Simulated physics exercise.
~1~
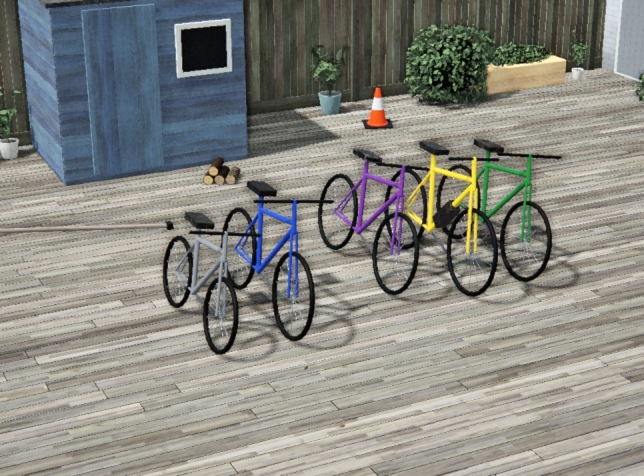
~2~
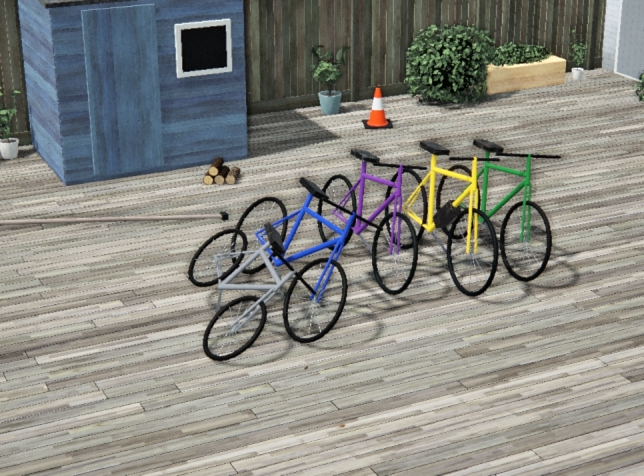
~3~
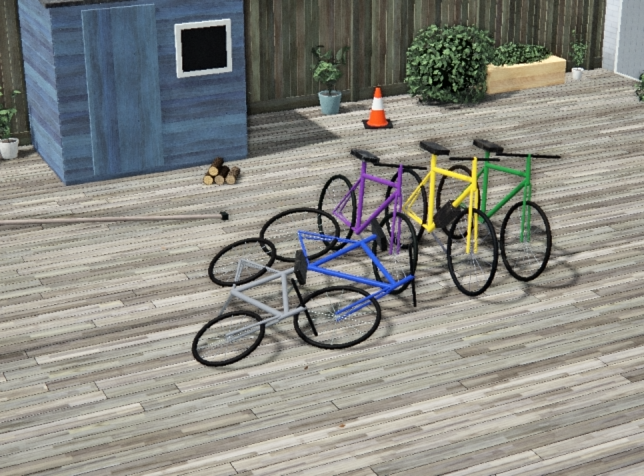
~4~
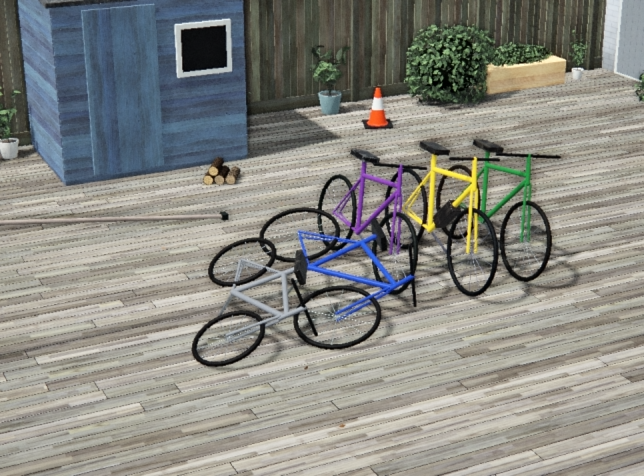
The grey bicycle at the left end of a row on a backyard deck tipped over to the right as a pole slid in beside it, and the blue one toppled too, while the purple, yellow and green bicycles stayed standing.
